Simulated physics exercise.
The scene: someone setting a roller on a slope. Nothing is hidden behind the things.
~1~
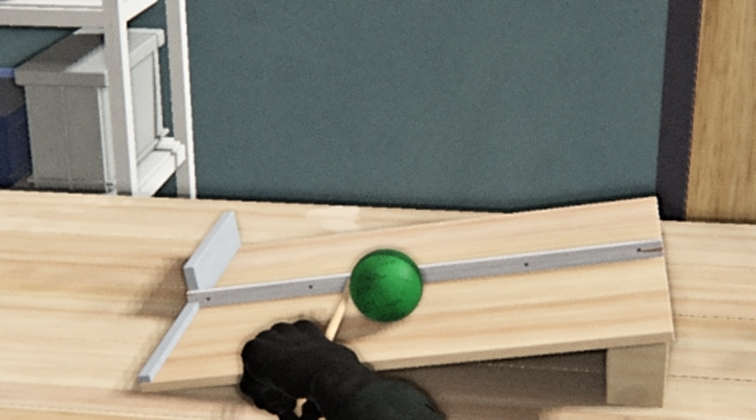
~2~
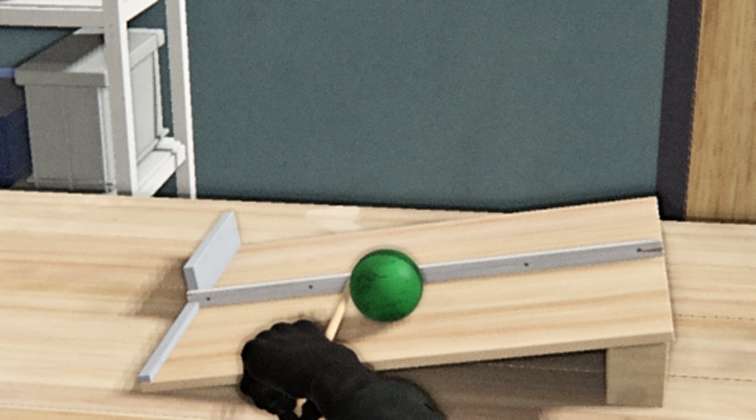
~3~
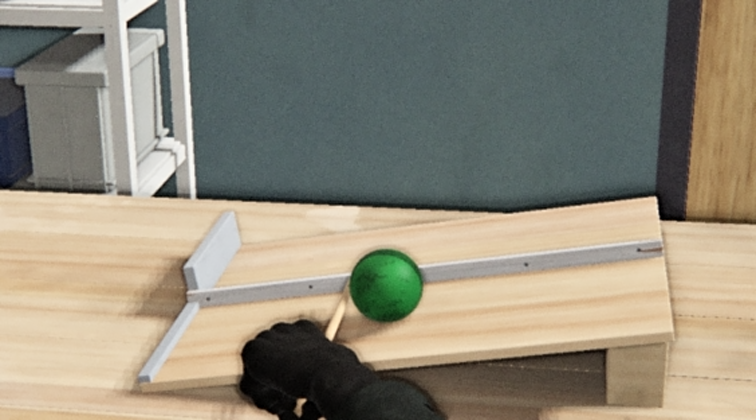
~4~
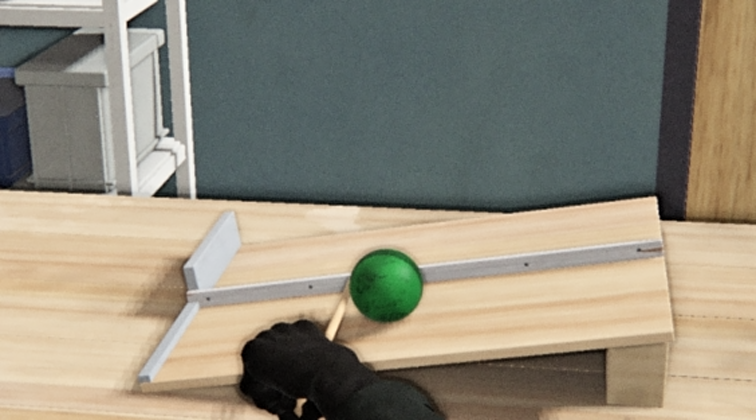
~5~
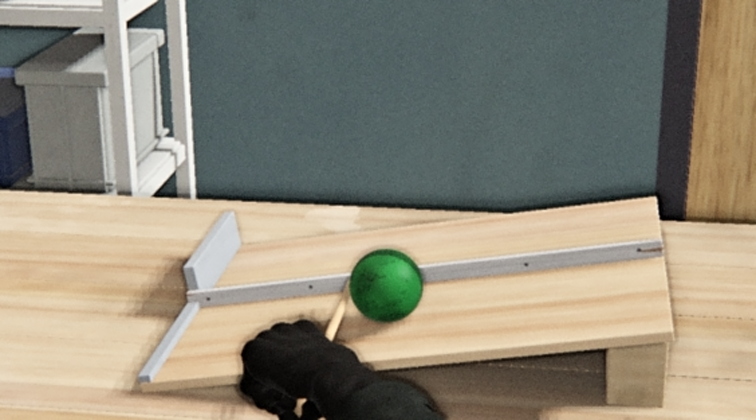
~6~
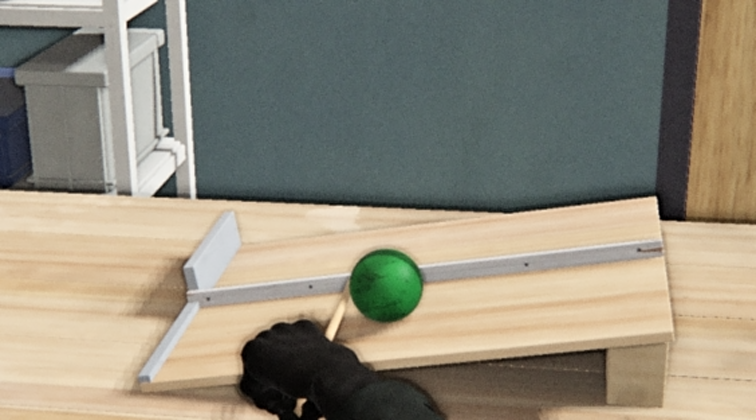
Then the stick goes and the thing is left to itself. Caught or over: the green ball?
The green ball rolls off the board.
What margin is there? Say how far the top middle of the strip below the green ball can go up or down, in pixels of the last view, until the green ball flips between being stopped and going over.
Some 8 pixels, up.
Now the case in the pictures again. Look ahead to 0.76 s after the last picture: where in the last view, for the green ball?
Its middle is close to (144, 307).
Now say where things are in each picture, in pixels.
Held back by the stick; green ball (386, 286); board (416, 268), in the first frame.
Held back by the stick; green ball (386, 286); board (416, 268), in the second frame.
Held back by the stick; green ball (386, 286); board (416, 268), in the third frame.
Held back by the stick; green ball (386, 286); board (416, 268), in the fourth frame.
Held back by the stick; green ball (386, 286); board (416, 268), in the fifth frame.
Held back by the stick; green ball (386, 286); board (416, 268), in the sixth frame.
Then, 0.76 s on from there, green ball off the board near (144, 307).
In the end, the green ball runs past the strip.
